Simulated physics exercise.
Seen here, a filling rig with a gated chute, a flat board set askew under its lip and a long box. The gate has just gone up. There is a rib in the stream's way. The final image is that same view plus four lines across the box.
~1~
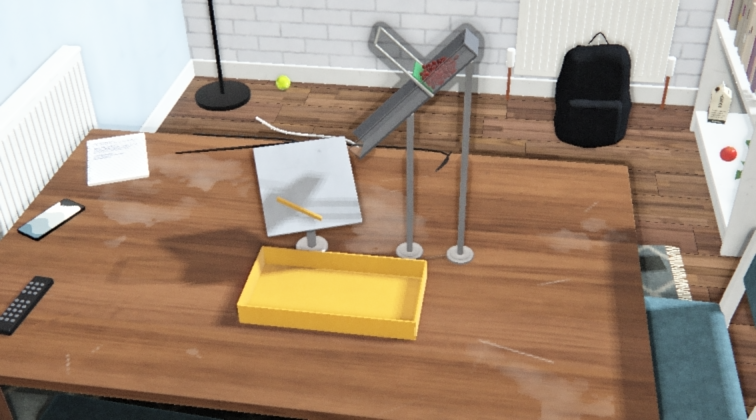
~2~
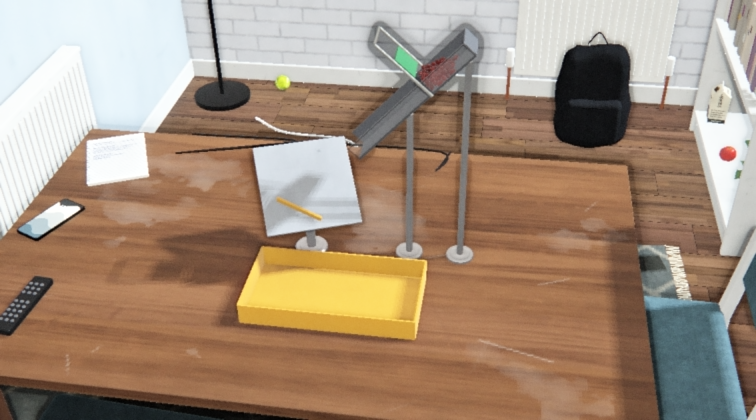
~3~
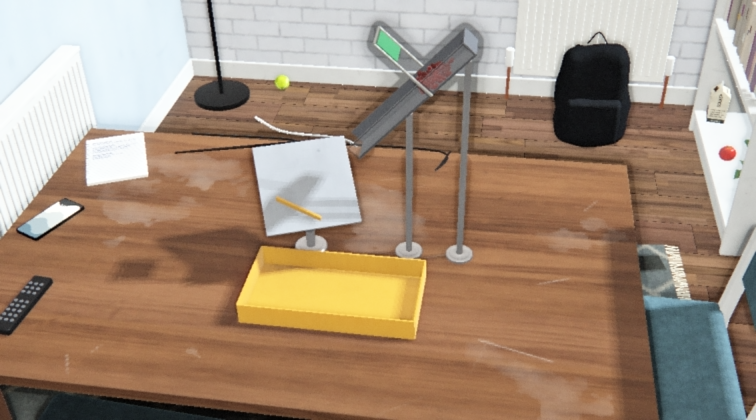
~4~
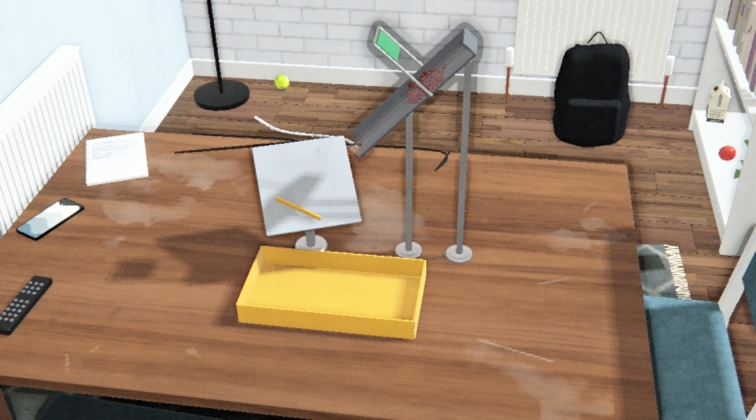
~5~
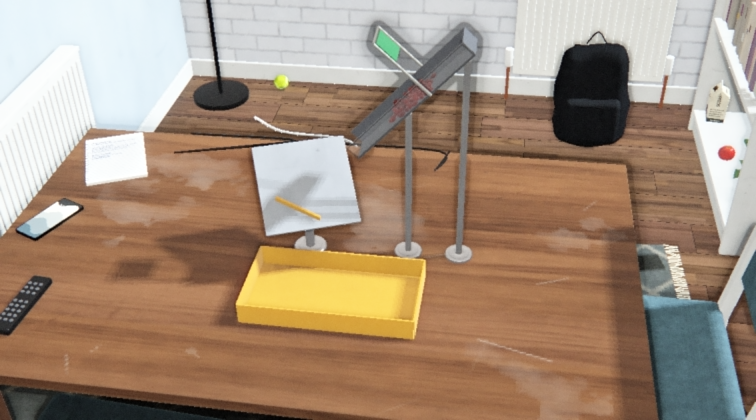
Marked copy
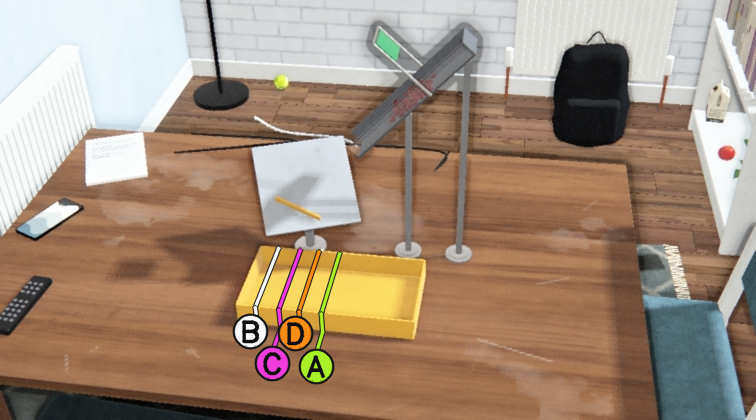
On a wooden table, a grey sloping chute on stands holds small dark-red beans above a tilted white board and a yellow box. A green-marked gate slides up and back, and the beans slide a short way down the chute.
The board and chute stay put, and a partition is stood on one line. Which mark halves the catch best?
A.
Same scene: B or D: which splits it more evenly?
D it is.
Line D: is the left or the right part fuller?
Right.
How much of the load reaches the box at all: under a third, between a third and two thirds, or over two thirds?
About that: Between a third and two thirds.
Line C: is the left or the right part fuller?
Right.
On the marked copy, line A crosses the front rim at (321, 312); line B crosses the front rim at (255, 306); line C crosses the front rim at (278, 308); line D crosses the front rim at (299, 310).
For line A, of what is caught, about a third on the left of the divider, about two thirds on the right.
For line B, of what is caught, a stray few on the left of the divider, nearly all on the right.
For line C, of what is caught, a small part on the left of the divider, nearly all on the right.
For line D, of what is caught, a small part on the left of the divider, most on the right.
